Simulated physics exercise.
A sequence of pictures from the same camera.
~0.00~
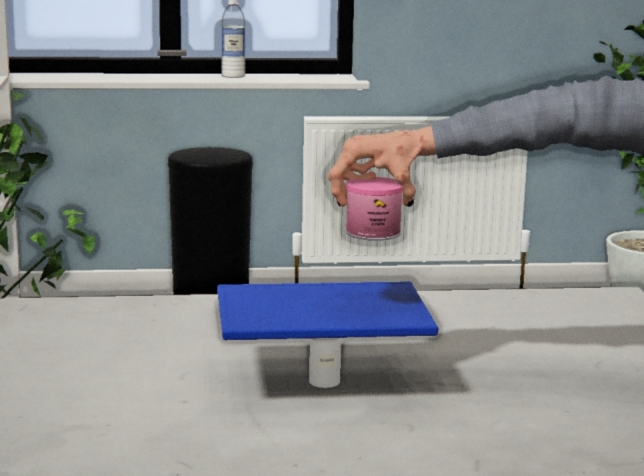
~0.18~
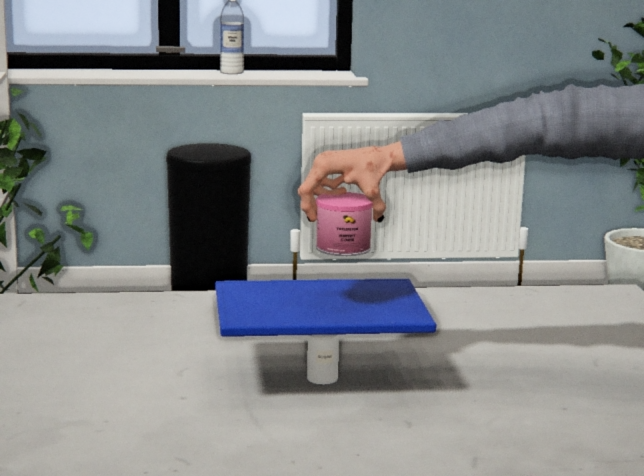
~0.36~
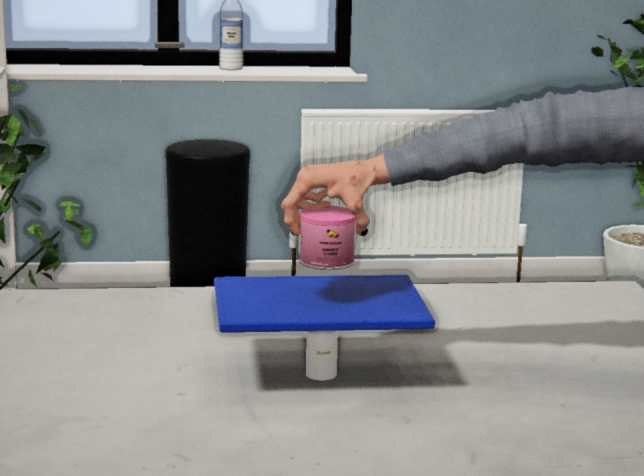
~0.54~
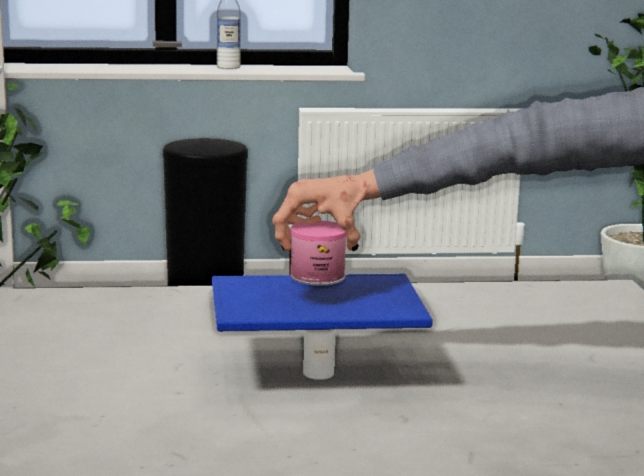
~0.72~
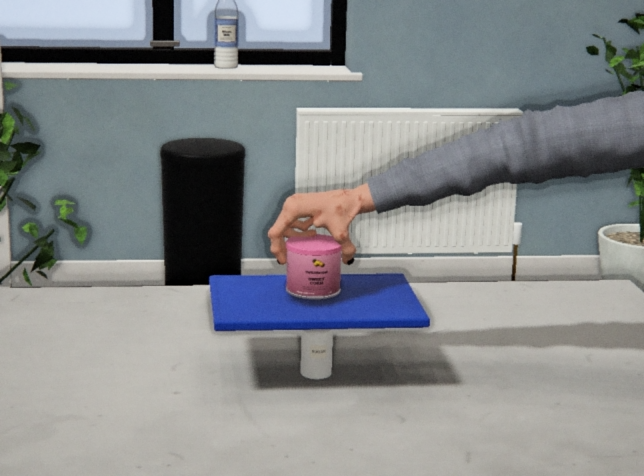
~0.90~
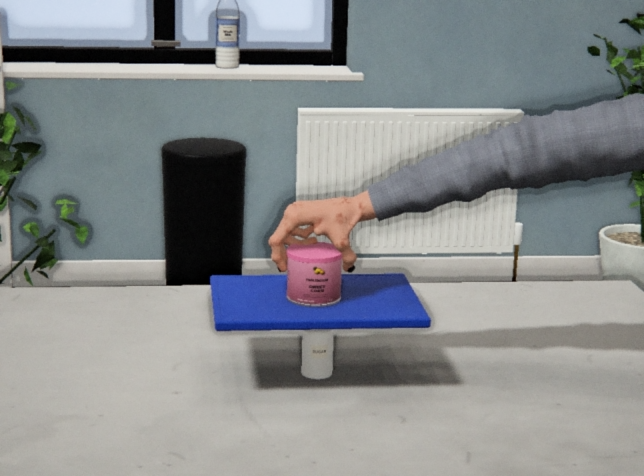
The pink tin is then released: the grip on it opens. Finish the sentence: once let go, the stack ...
Once let go, the stack stays put.
After 1.20 s, no change.
After 1.90 s, pink tin resting near (314, 274).
In the end (3.5 s), all 3 unmoved. At the end, from the last picture's camera, pink tin near (314, 275). The stack keeps its balance.
